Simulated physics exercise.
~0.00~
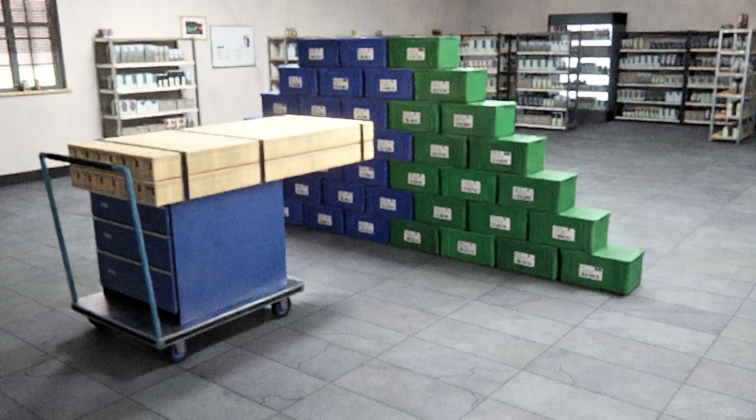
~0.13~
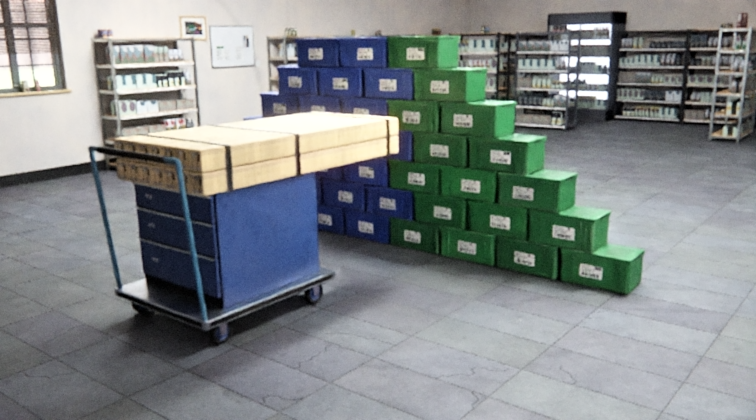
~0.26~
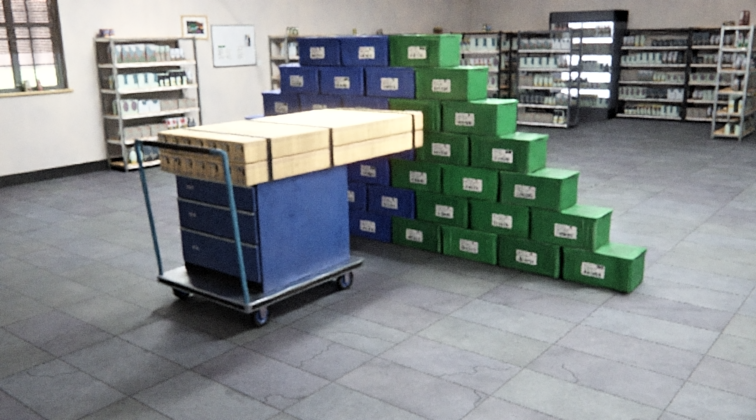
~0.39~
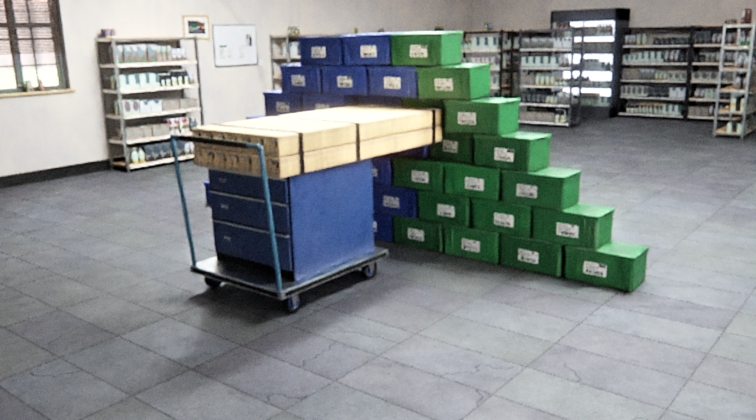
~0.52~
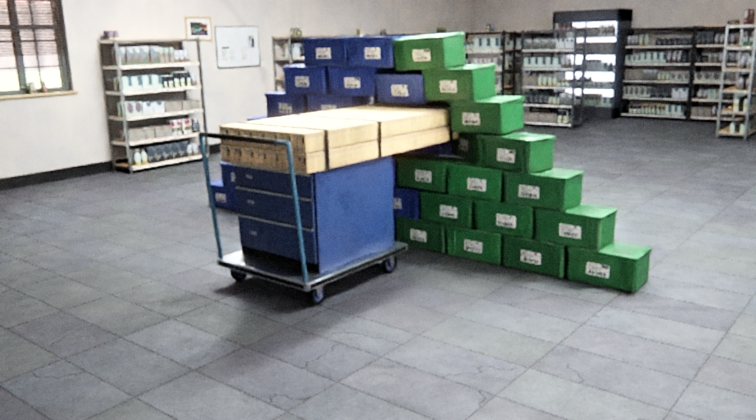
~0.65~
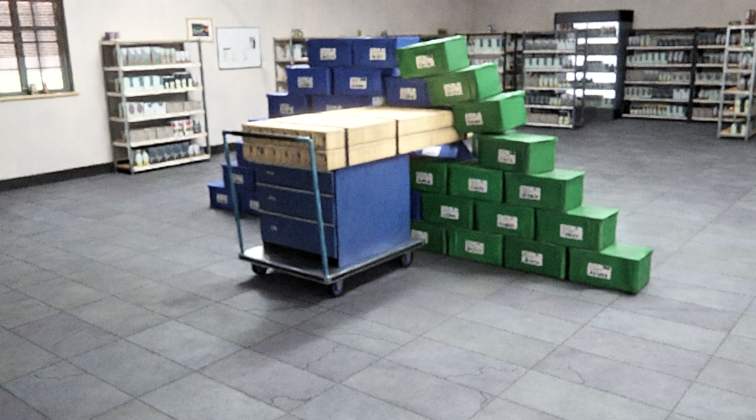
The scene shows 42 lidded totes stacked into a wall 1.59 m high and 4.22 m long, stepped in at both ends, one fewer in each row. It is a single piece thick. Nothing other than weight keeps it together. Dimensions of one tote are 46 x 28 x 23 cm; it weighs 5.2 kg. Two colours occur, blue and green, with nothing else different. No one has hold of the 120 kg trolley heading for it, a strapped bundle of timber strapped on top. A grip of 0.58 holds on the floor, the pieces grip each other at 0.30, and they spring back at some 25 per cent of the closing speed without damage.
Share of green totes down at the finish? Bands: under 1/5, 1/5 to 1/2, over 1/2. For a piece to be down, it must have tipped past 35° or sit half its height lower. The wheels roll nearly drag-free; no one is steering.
1/5 to 1/2.
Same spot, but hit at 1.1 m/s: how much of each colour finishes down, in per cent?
You'd end up with green at 60 per cent down and blue at 60 per cent.
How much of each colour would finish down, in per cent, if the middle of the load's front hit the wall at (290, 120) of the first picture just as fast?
For green it's 0 per cent, for blue 20 per cent.
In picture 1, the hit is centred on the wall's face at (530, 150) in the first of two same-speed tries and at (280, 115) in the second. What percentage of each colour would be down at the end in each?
Down by colour - green: 10%, then 0%; blue: 0%, then 30%.
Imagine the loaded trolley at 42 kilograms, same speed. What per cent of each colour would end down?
Result: Green 40, blue 30 %.
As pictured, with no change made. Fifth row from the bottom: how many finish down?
Exactly 4 finish down.
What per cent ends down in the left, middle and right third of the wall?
I'd put it at 10 % left, 50 % middle and 20 % right.
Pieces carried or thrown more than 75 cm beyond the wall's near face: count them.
Estimate: Roughly 12 of them.
By 0.84 s, load 71 cm past the wall's line, still rolling; 2 of the 16 green totes down (4 of 42 in all colours); top green tote tilted 15°; top blue tote moved 17 cm.
By 1.16 s, load 91 cm past the wall's line, still rolling; 4 of the 16 green totes down (6 of 42 in all colours); top green tote tilted 53°, 15 cm lower; top blue tote tilted 8°.
By 2.00 s, load 93 cm past the wall's line, stopped; 5 of the 16 green totes down (13 of 42 in all colours); top green tote on its side; top blue tote tilted 56°, 13 cm lower.
By 2.72 s, load 93 cm past the wall's line, stopped; 5 of the 16 green totes down (13 of 42 in all colours); top green tote on its side; top blue tote on its side.
When it is over (3.9 s), load 93 cm past the wall's line, stopped; 5 of the 16 green totes down (13 of 42 in all colours); top green tote on its side; top blue tote on its side. That is 31 per cent. In pixels of the last frame, middles, top green tote near (451, 89), top blue tote near (342, 191).
